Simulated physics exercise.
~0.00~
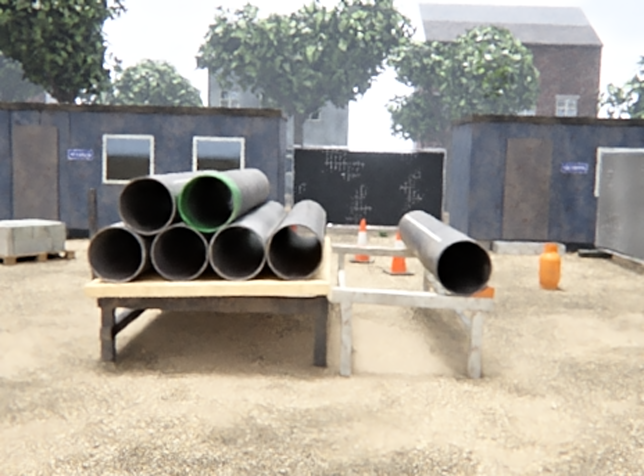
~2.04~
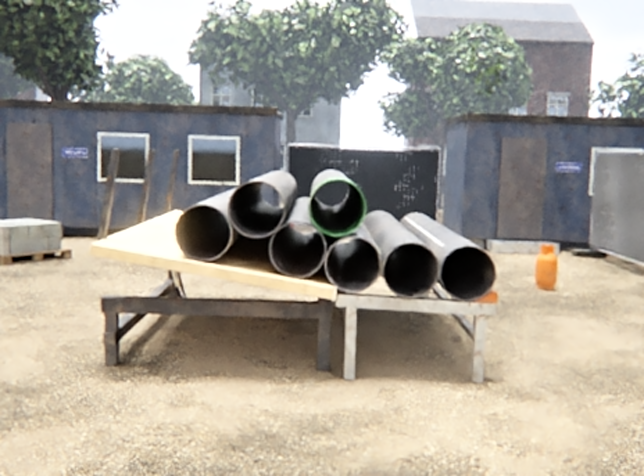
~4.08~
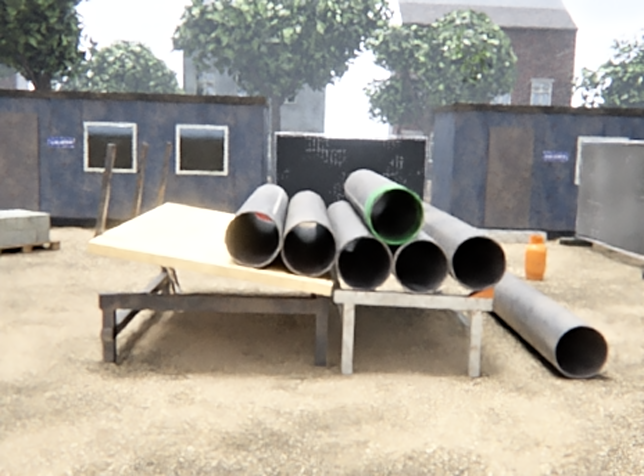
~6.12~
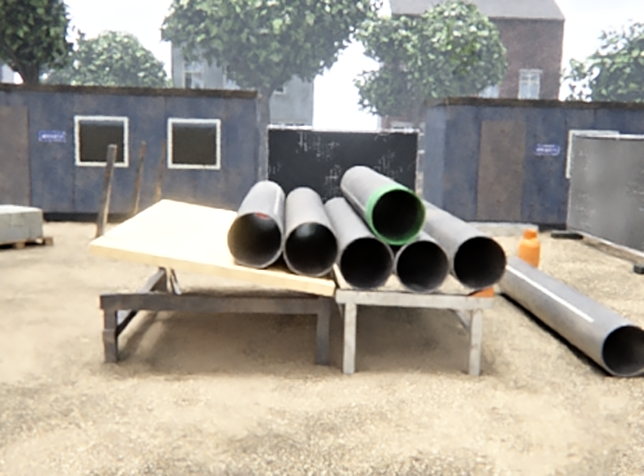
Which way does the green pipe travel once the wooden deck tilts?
The green pipe moves to the right, going from the deck over to the rack beside it.
